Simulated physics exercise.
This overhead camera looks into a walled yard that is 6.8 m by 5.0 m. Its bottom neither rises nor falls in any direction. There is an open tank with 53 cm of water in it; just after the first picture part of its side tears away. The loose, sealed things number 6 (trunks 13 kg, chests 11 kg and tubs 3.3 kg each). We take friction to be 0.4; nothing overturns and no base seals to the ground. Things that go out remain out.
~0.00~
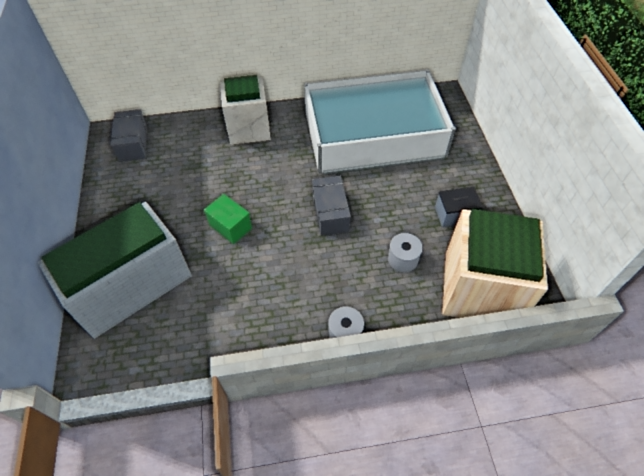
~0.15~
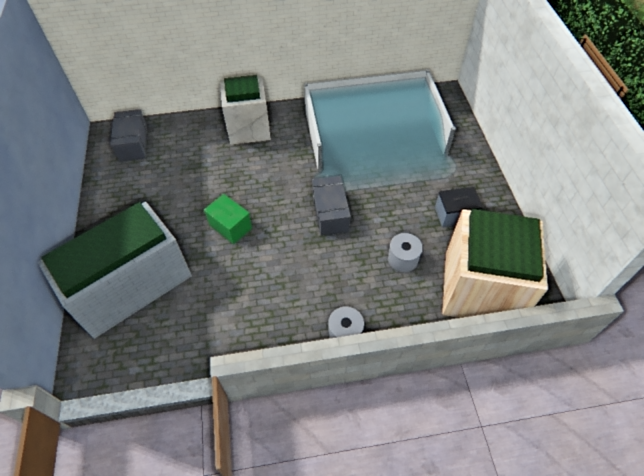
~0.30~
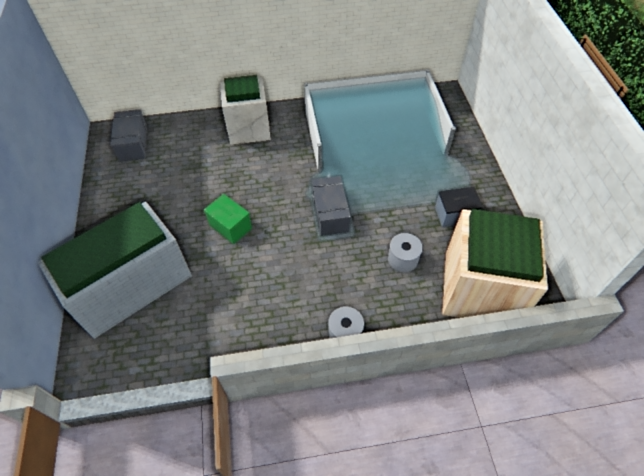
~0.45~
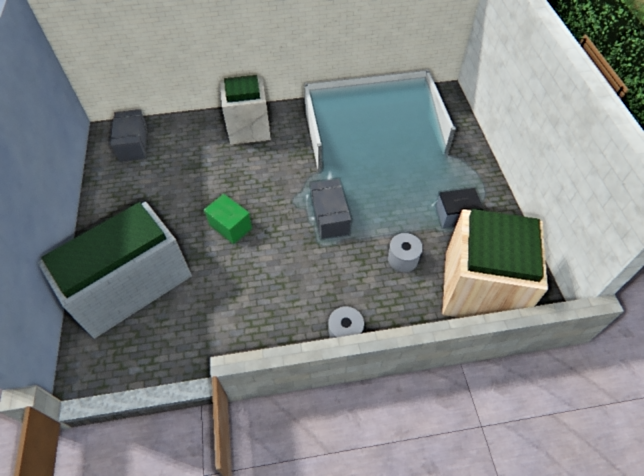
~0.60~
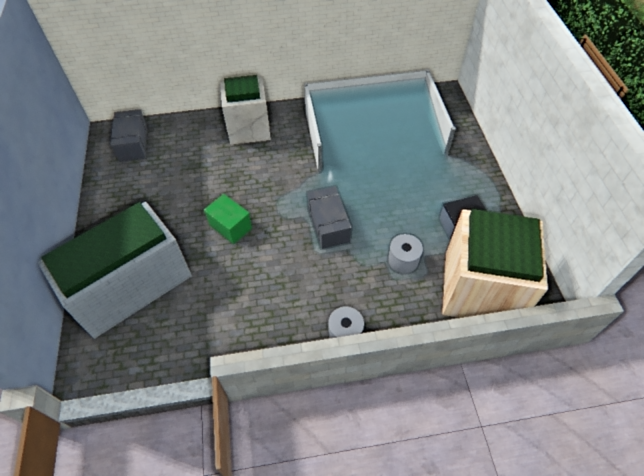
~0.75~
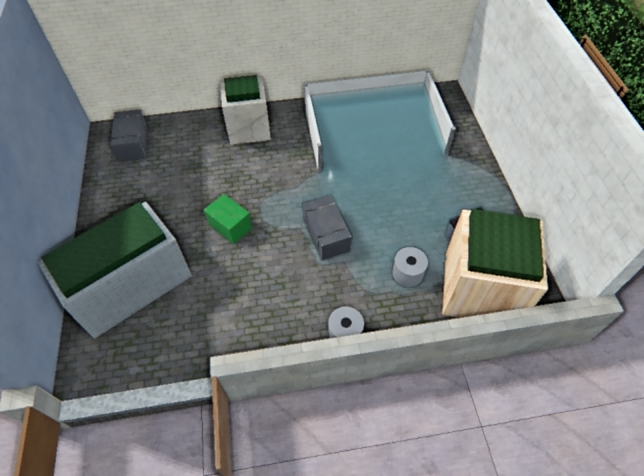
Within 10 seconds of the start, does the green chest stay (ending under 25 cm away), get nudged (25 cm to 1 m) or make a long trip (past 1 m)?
The move is medium.
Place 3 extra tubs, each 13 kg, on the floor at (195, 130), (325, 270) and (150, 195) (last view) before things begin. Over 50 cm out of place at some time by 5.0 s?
Going through them in the order asked, they come out shy of the mark, clear of the mark and shy of the mark.
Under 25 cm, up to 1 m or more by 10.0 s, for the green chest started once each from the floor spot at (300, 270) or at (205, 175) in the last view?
I'd say it lands far off on the first try and it does not really move on the second.
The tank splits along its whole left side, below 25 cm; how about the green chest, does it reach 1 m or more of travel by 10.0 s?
So, for the green chest: It is carried a long way.
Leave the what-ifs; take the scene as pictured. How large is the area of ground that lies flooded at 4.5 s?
About 22 m2.
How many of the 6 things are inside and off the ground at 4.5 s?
The number is 3.
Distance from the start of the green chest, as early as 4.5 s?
Some 0 cm from the start.
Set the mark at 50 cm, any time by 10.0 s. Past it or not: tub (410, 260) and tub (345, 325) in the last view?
Taking them in order: Exceeded and exceeded.
After 2.0 s the green chest is near (226, 211), 0.0 m from its start, aground; 0 of 6 are out; 3 afloat.
After 4.5 s the green chest is near (226, 211), 0.0 m from its start, aground; 0 of 6 are out; 3 afloat.
After 7.0 s the green chest is near (207, 183), 0.7 m from its start, aground; 1 of 6 are out; 3 afloat.
After 10.0 s the green chest is near (205, 181), 0.7 m from its start, aground; 2 of 6 are out; 2 afloat.
